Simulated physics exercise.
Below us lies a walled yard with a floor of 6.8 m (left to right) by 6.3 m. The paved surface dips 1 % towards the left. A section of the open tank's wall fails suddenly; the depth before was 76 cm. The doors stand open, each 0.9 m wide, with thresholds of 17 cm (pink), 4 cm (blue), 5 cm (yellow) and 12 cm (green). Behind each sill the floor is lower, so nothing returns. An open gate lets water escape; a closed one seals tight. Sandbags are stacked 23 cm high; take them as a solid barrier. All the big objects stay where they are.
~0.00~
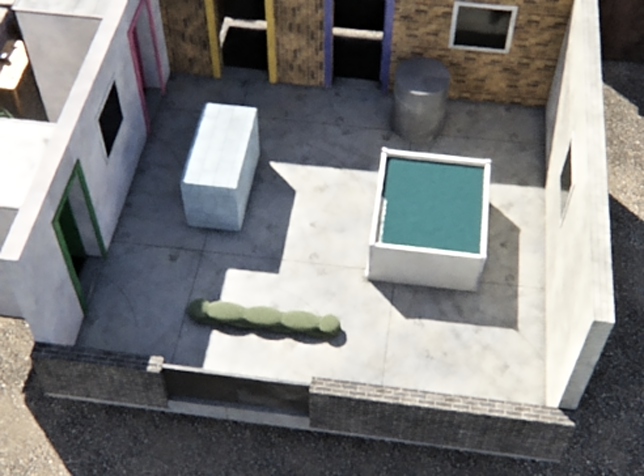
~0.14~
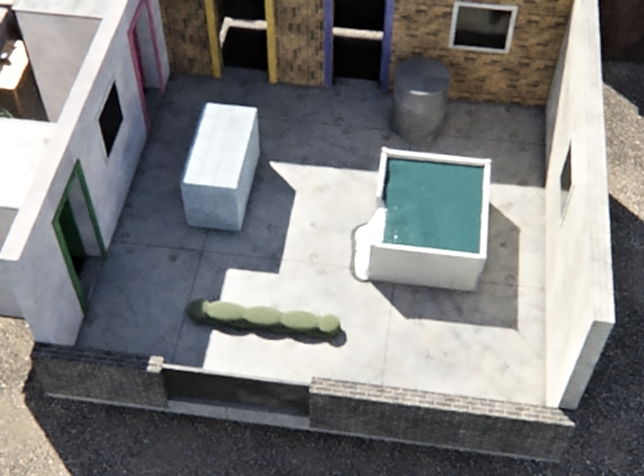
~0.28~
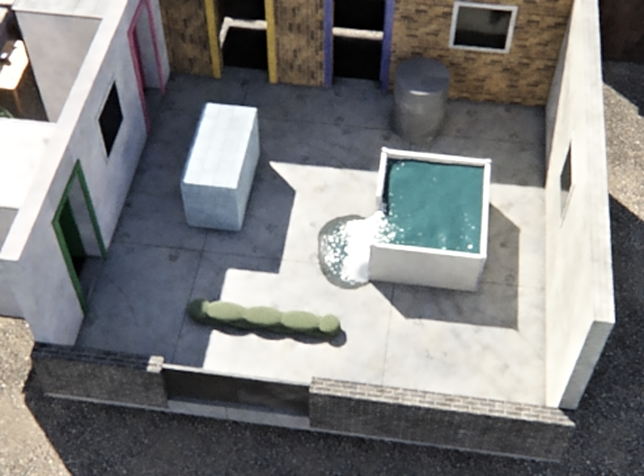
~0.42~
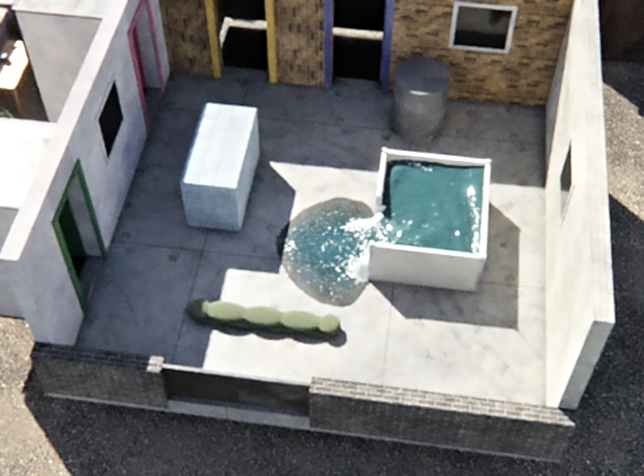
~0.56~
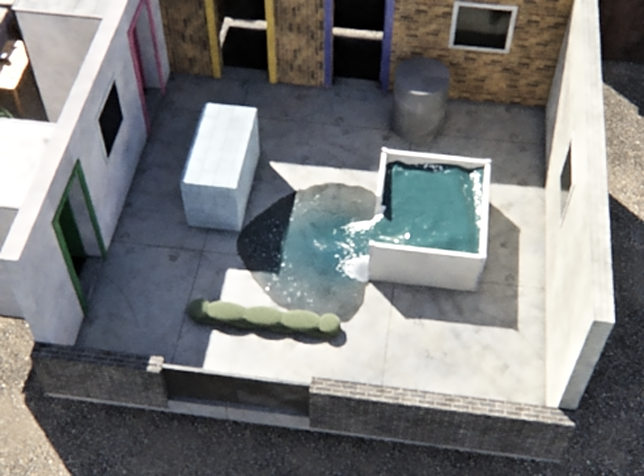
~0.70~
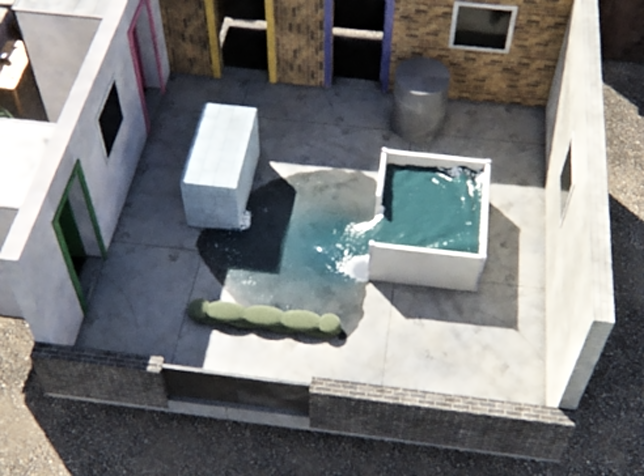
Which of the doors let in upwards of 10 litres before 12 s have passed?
Within that time: At the pink door it does not reach the limit; at the blue door it passes the limit; at the yellow door it exceeds the limit; at the green door it goes over the limit.
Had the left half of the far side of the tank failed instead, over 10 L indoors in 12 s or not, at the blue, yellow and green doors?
Against that limit: Blue past it, yellow above, green not over.
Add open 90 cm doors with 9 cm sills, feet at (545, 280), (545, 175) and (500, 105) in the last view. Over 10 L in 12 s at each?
In turn: Below, under, not over.
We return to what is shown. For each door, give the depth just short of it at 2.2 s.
In cm: Pink 0, blue 0, yellow 6, green 33.
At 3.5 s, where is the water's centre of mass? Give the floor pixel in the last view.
At about (293, 232).
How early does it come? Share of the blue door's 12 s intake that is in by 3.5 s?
About 15 per cent.
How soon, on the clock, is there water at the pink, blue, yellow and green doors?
Pink 2.8 s, blue 2.6 s, yellow 2.0 s, green 1.3 s.
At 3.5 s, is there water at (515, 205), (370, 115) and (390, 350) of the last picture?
In turn: Dry, wet, dry.
After 1.4 s water covers 25 % of the floor and is deepest (37 cm) near (364, 261); pink door not reached, blue door not reached, yellow door not reached, green door 13 cm at the sill, 0 L in.
After 2.2 s water covers 35 % of the floor and is deepest (40 cm) near (101, 270); pink door not reached, blue door not reached, yellow door 6 cm at the sill, 0 L in, green door 33 cm at the sill, 73 L in.
After 3.5 s water covers 50 % of the floor and is deepest (26 cm) near (105, 261); pink door 3 cm at the sill, 0 L in, blue door 9 cm at the sill, 9 L in, yellow door 8 cm at the sill, 14 L in, green door 24 cm at the sill, 210 L in.
After 7.0 s water covers 75 % of the floor and is deepest (14 cm) near (66, 372); pink door 10 cm at the sill, 0 L in, blue door 7 cm at the sill, 35 L in, yellow door 9 cm at the sill, 51 L in, green door 12 cm at the sill, 273 L in.
After 12.0 s water covers 95 % of the floor and is deepest (8 cm) near (166, 85); pink door 8 cm at the sill, 0 L in, blue door 5 cm at the sill, 54 L in, yellow door 7 cm at the sill, 77 L in, green door 7 cm at the sill, 274 L in.
